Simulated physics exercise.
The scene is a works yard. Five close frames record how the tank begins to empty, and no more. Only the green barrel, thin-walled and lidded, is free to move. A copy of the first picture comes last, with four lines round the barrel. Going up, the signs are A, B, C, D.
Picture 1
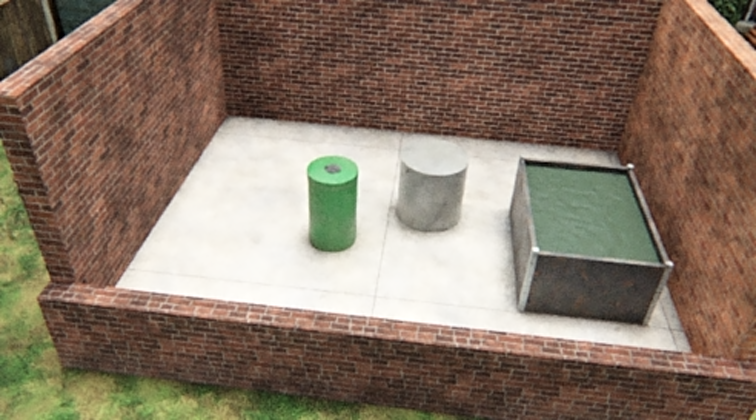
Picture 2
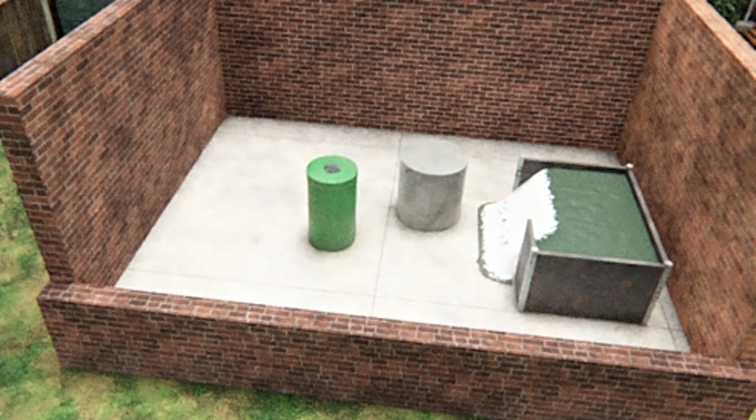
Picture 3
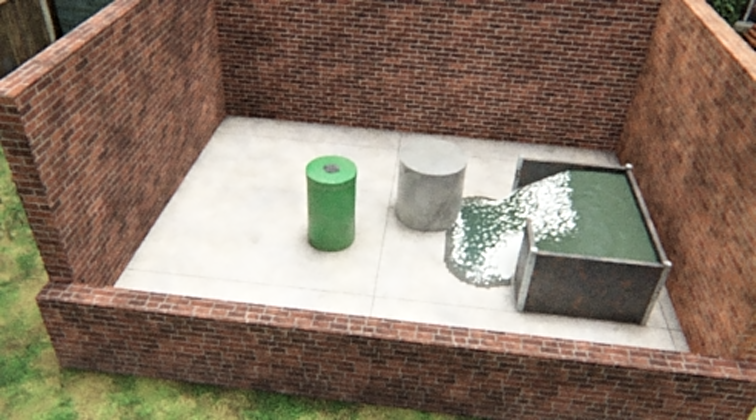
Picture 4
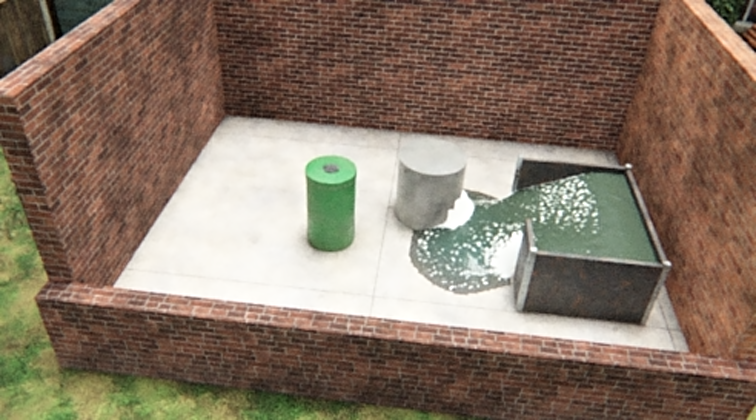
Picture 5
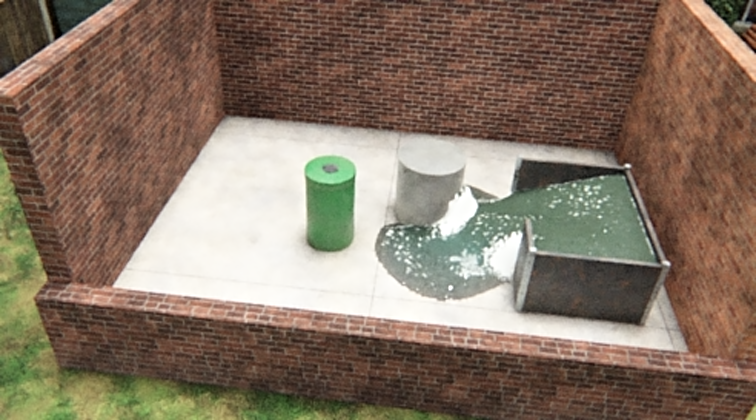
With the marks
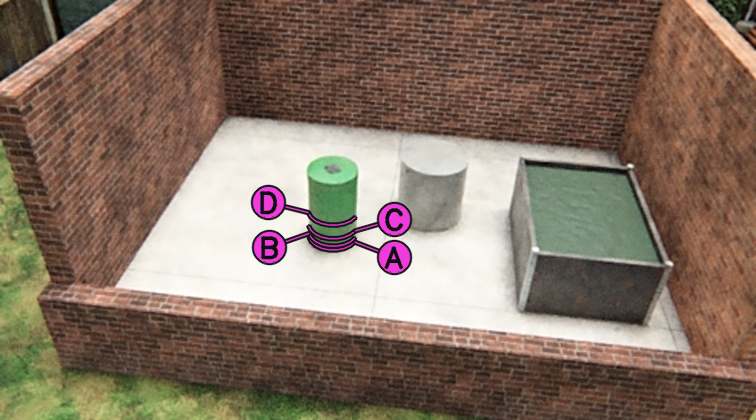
Brick-walled yard with green water pouring from an open-sided tank, foaming past a grey cylinder and spreading left across the pale floor.
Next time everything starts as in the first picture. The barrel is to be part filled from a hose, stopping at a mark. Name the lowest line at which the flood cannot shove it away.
D is the one.
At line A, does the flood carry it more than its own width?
Yes, clearly.
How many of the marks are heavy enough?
One of them.
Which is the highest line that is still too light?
That is line C.
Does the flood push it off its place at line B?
Yes, it does.
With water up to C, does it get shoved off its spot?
Yes, it does.
In magenta, A at (329, 249); B at (329, 246); C at (328, 238); D at (328, 225); from the bottom up A, B, C, D.
For line A, it is pushed about 3 times its own width away.
For line B, it is pushed about 3 times its own width away.
For line C, it is pushed about its own width away.
For line D, it does not move.
